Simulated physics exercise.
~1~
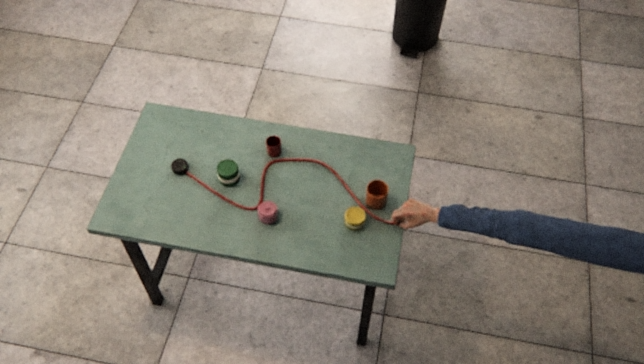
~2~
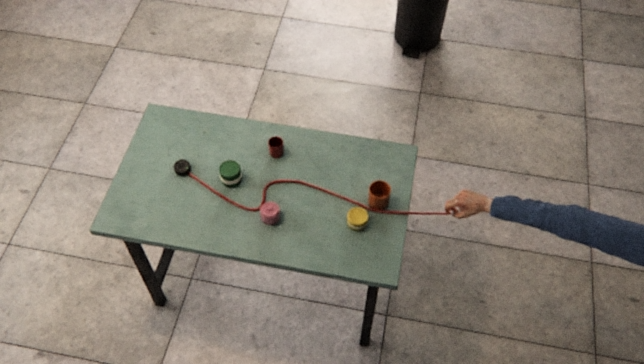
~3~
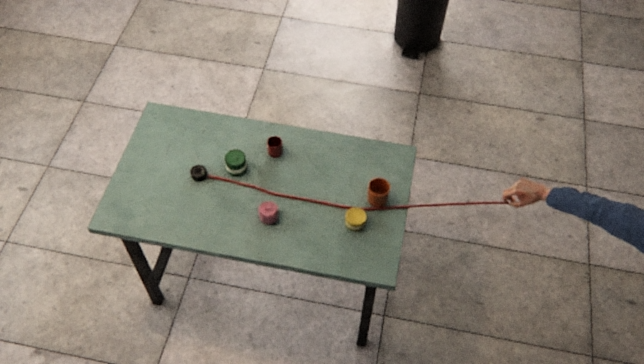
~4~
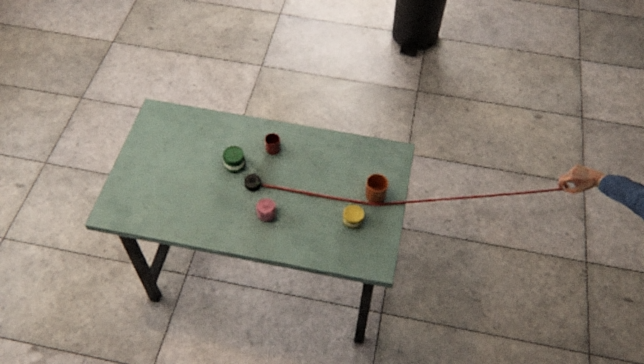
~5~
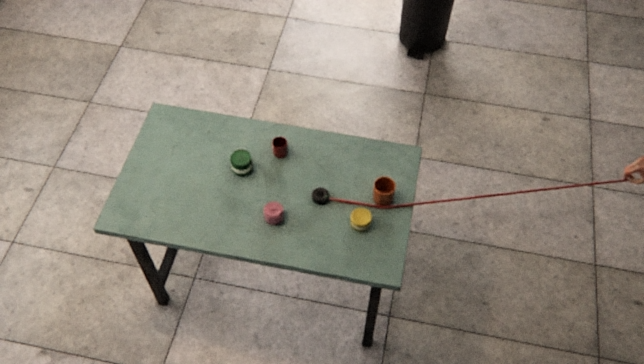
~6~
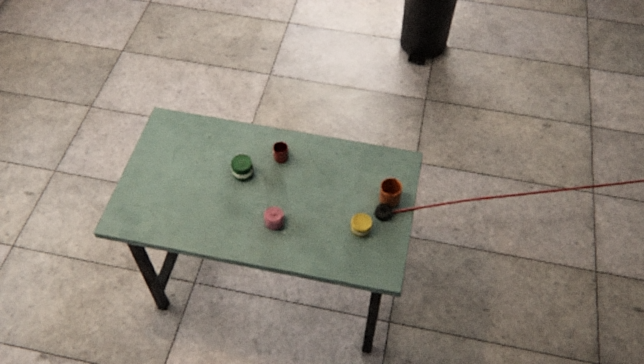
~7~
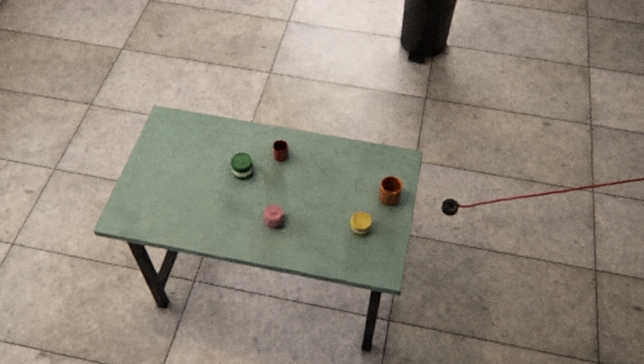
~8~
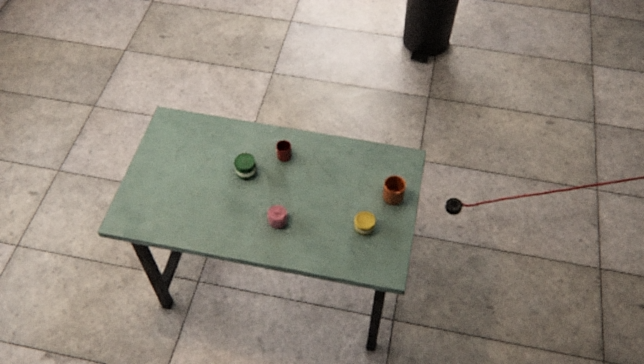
A hand pulled a red cord to the right, straightening its curves and dragging a small black disc across a green table, past cups and tins that stayed on top, until it slipped off the right edge and hung in the air beside the table.
